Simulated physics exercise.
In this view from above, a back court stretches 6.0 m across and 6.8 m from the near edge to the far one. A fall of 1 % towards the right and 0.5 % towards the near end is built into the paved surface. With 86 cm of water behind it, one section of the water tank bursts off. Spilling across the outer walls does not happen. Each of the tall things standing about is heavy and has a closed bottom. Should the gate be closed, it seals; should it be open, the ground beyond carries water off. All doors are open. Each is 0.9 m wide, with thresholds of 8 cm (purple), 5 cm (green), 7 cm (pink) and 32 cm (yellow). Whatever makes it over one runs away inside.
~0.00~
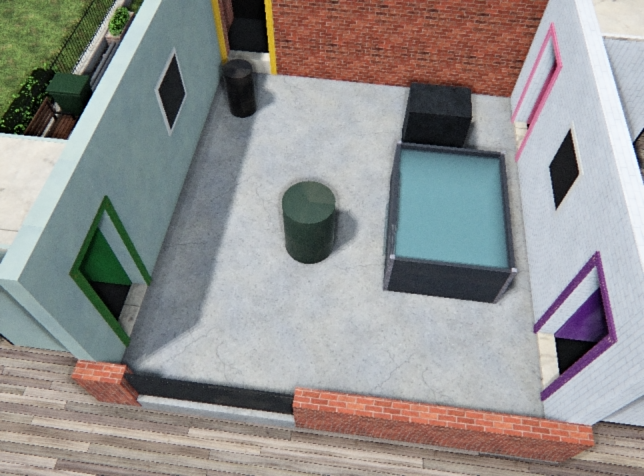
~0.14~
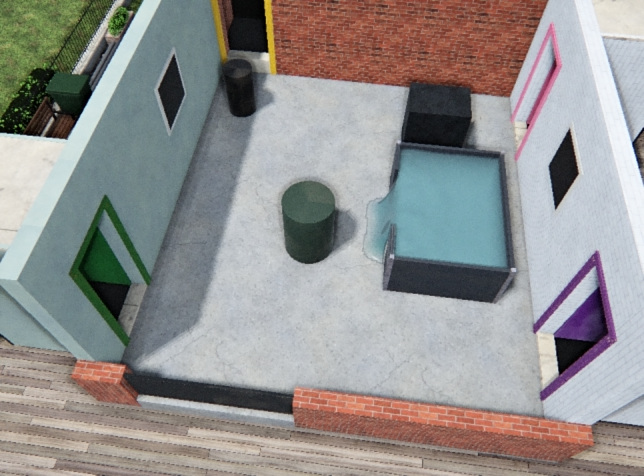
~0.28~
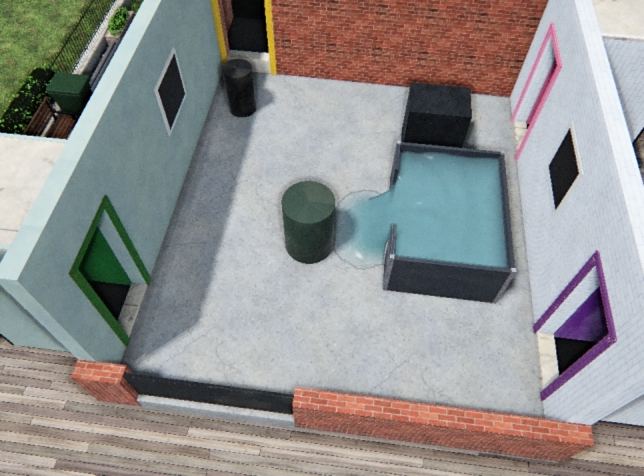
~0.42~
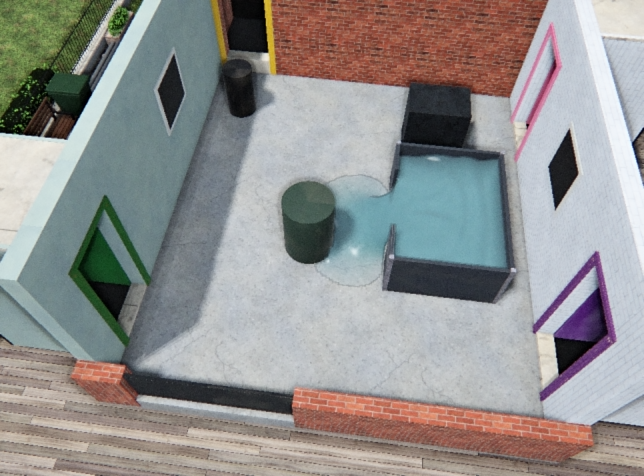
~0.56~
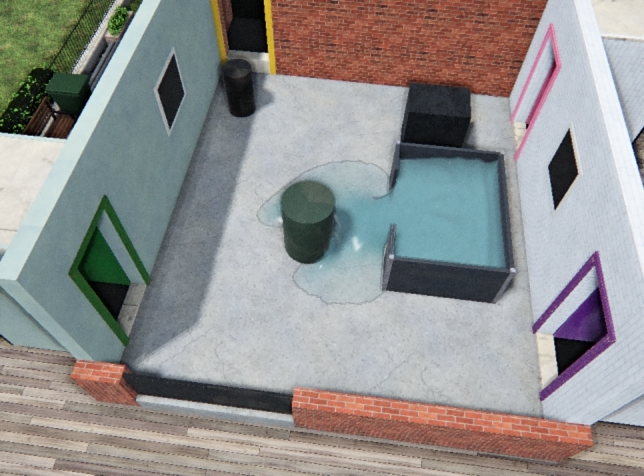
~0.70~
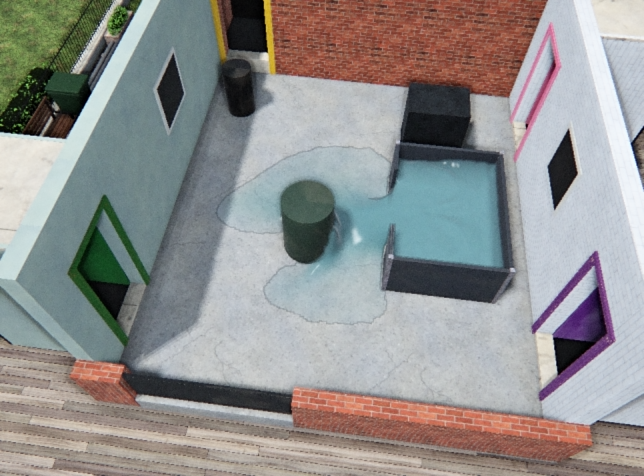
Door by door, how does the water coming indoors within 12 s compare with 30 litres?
Outcome: At the purple door the amount will climb above the limit. At the green door the amount will climb above the limit. At the pink door the amount will climb above the limit. At the yellow door the amount will stay short of the limit.
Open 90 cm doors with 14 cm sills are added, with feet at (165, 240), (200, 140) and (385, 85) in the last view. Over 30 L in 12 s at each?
The first one doesn't reach it, the second one exceeds it, and the third one doesn't reach it.
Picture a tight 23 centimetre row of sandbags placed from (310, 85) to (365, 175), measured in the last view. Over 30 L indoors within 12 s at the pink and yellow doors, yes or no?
Pink within the limit, yellow within the limit.
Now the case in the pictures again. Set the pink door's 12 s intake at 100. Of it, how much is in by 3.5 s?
About 0 per cent.
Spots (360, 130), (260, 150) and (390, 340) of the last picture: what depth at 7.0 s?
Approximately 5, 9 and 4 centimetres, going through them in turn.
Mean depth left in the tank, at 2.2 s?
Average depth: About 42 cm.
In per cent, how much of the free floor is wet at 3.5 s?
Roughly 65 percent.
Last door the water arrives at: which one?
Pink.
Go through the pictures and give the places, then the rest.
The first picture shows still water, 86 cm deep, in the water tank at (450, 205).
In the second picture, the front is at (379, 202), 0.6 m from the gap at (393, 219); 0.3 m2 of floor is under water; 86 cm left at the back of the water tank.
In the third picture, water pours out at (392, 221) and has run 0.9 m, to (344, 203); typically 14 cm deep outside, 85 cm at the water tank's back.
In the fourth picture, water pours out at (392, 222) and has run 1.6 m, to a hidden place; typically 12 cm deep outside, 77 cm at the water tank's back.
In the fifth picture, the front is at (267, 206), 2.2 m from the gap at (392, 221); 3.7 m2 of floor is under water; 73 cm left at the back of the water tank.
In the sixth picture, water pours out at (391, 221) and has run 2.9 m, to (225, 204); typically 5 cm deep outside, 73 cm at the water tank's back.
After 1.4 s water covers 40 % of the floor and is deepest (53 cm) near (339, 234); purple door not reached, green door not reached, pink door not reached, yellow door not reached.
After 2.2 s water covers 55 % of the floor and is deepest (37 cm) near (339, 234); purple door not reached, green door 2 cm at the sill, 0 L in, pink door not reached, yellow door 29 cm at the sill, 0 L in.
After 3.5 s water covers 65 % of the floor and is deepest (28 cm) near (338, 243); purple door 5 cm at the sill, 0 L in, green door 10 cm at the sill, 6 L in, pink door not reached, yellow door 21 cm at the sill, 2 L in.
After 7.0 s water covers 95 % of the floor and is deepest (16 cm) near (508, 112); purple door 8 cm at the sill, 4 L in, green door 10 cm at the sill, 63 L in, pink door 12 cm at the sill, 31 L in, yellow door 8 cm at the sill, 3 L in.
After 12.0 s water covers 100 % of the floor and is deepest (16 cm) near (541, 423); purple door 14 cm at the sill, 88 L in, green door 6 cm at the sill, 90 L in, pink door 11 cm at the sill, 104 L in, yellow door 4 cm at the sill, 3 L in.
